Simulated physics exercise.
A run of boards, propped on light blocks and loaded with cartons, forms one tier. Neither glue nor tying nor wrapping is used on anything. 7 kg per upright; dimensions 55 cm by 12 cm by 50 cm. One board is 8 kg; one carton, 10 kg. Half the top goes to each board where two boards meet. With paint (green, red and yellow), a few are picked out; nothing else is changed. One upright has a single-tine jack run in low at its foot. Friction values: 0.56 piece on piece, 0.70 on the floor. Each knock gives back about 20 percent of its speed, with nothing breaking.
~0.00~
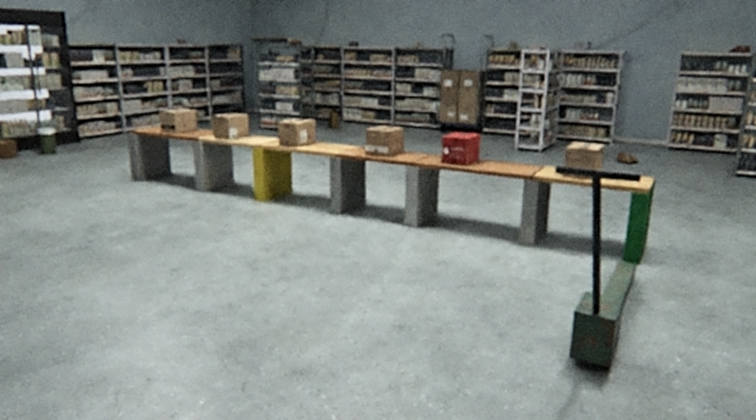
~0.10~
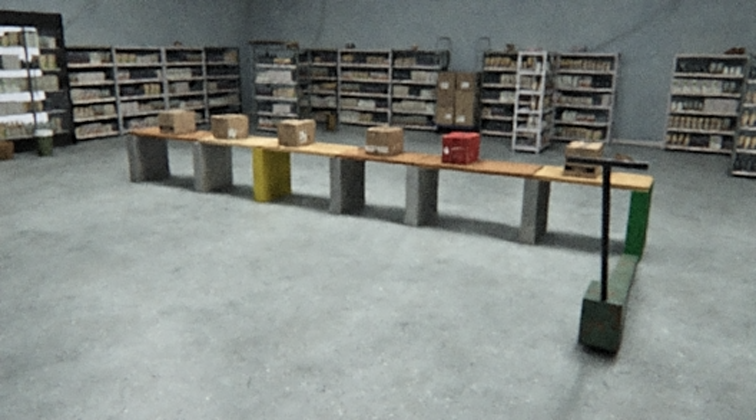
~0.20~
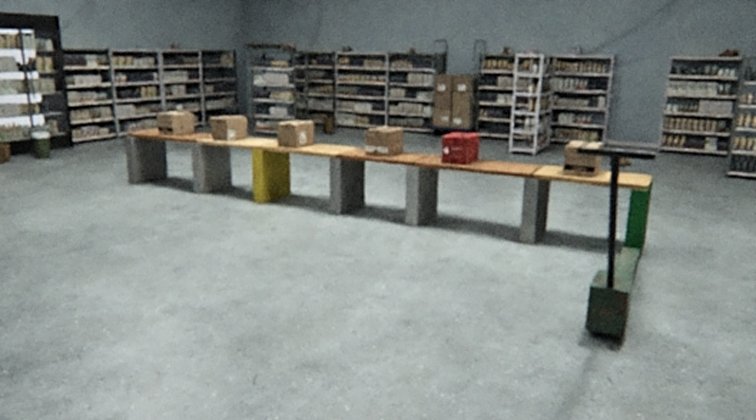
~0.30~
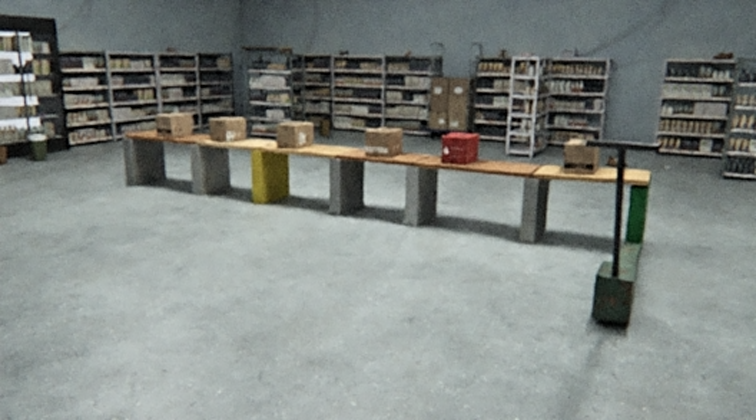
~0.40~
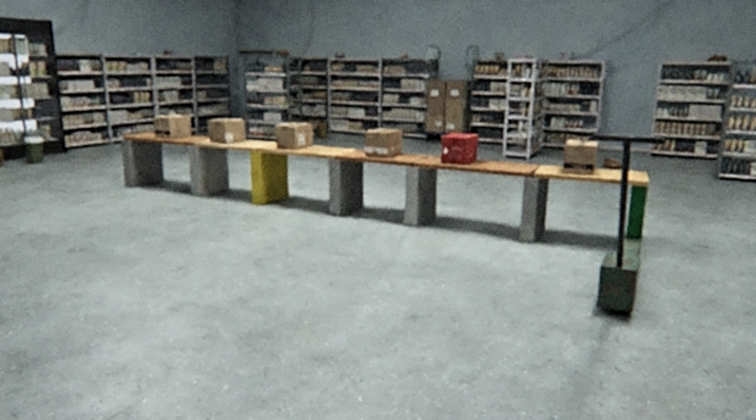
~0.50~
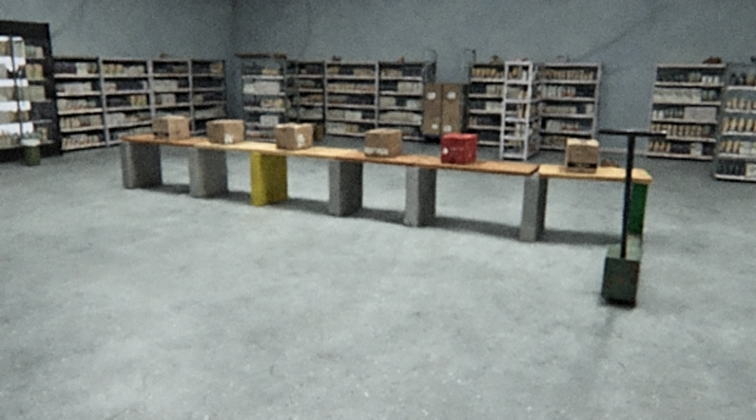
A green jack with a tall handle slid away from the viewer toward the green upright at the right end of a long row of boards and cartons, then pushed that upright back.
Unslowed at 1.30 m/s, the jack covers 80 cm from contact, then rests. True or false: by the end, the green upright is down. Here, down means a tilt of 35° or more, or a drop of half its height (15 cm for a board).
False; the green upright holds its place.
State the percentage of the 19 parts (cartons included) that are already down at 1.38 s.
10 per cent at that moment.
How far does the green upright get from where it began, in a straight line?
Start and end are some 85 cm apart.
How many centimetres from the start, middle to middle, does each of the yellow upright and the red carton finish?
Result: Yellow at 0 cm, red at 0 cm.
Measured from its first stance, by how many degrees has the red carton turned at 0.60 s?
About 0°.
After 0.60 s, none of the 19 pieces down, 3 disturbed; green upright 46 cm from its place.
After 0.80 s, none of the 19 pieces down, 3 disturbed; green upright 71 cm from its place.
After 1.20 s, 2 of the 19 pieces down; green upright 83 cm from its place.
In the end (2.5 s), 2 of the 19 pieces down; green upright 83 cm from its place; red carton unmoved; yellow upright unmoved. From the last view, middles, green upright near (638, 197), red carton near (459, 149).
